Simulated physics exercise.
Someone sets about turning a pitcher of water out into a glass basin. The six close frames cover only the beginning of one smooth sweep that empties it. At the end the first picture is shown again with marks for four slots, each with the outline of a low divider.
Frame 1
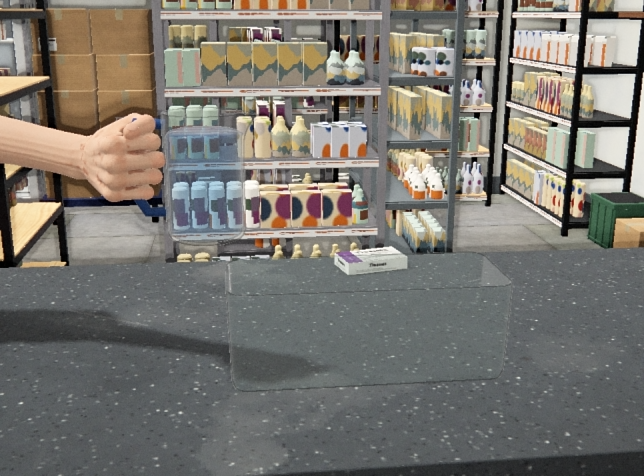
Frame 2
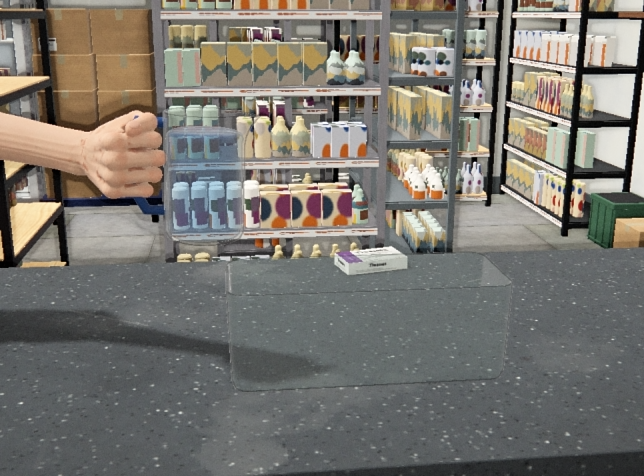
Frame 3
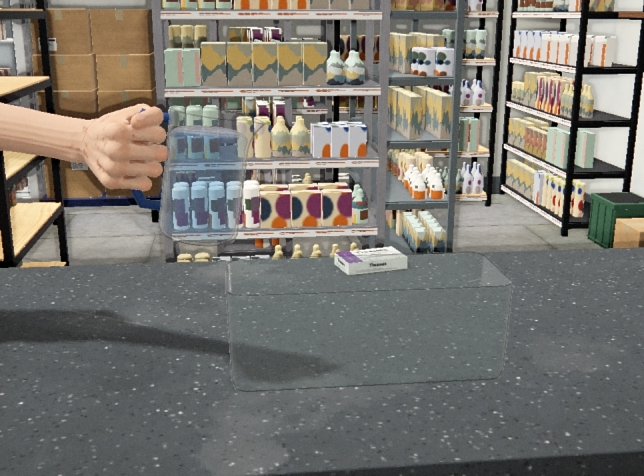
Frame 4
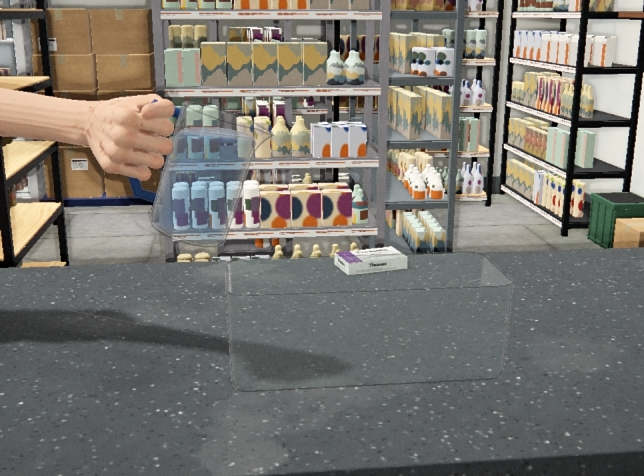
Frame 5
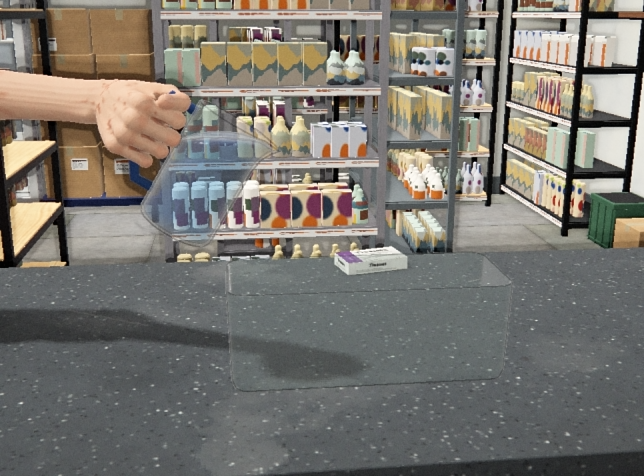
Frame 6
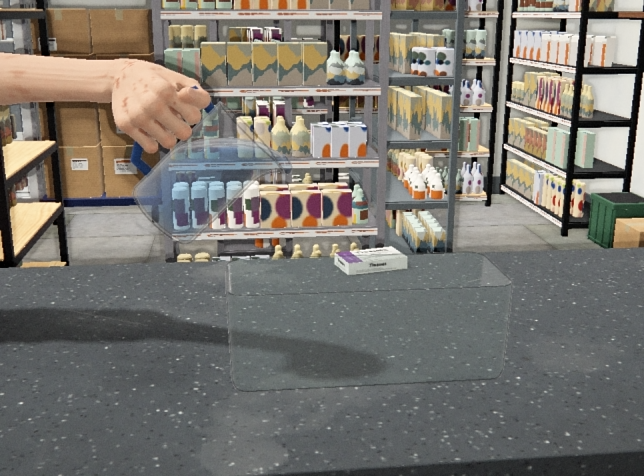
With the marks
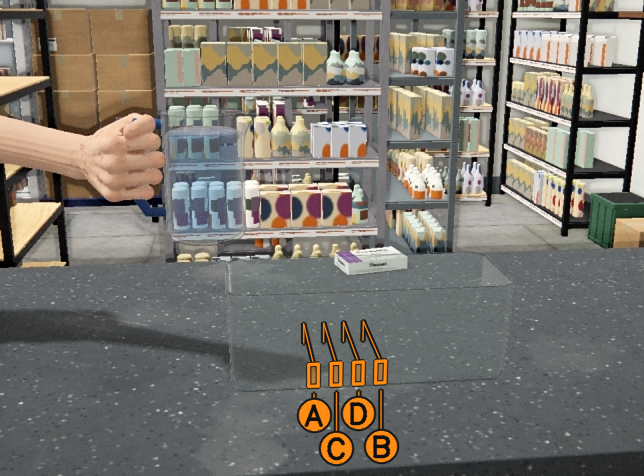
A hand holds a clear pitcher above a counter and tilts it toward the right.
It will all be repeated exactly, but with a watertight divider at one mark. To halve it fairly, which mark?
Slot C does it best.
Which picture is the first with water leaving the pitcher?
In picture 6.
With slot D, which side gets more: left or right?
More ends on the left.
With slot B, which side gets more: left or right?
The left one.
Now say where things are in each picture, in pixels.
Upright, lip at (256, 114); basin from (232, 389) to (502, 375); nothing has left yet, in the first frame.
Tipped about 2°, lip at (258, 116); nothing has left yet, in the second frame.
Tipped about 8°, lip at (264, 123); nothing has left yet, in the third frame.
Tipped about 18°, lip at (272, 134); nothing has left yet, in the fourth frame.
Tipped about 31°, lip at (280, 150); nothing has left yet, in the fifth frame.
Tipped about 46°, lip at (283, 170); water is over the lip, down to (283, 170), in the sixth frame.
On the marked copy, A at (314, 393); B at (381, 390); C at (336, 392); D at (358, 391).
With A, about 28 % ends left of the wall and 72 % right of it.
With B, about 79 % ends left of the wall and 19 % right of it.
With C, about 52 % ends left of the wall and 43 % right of it; 5 % is lost outside.
With D, about 66 % ends left of the wall and 28 % right of it; 6 % is lost outside.
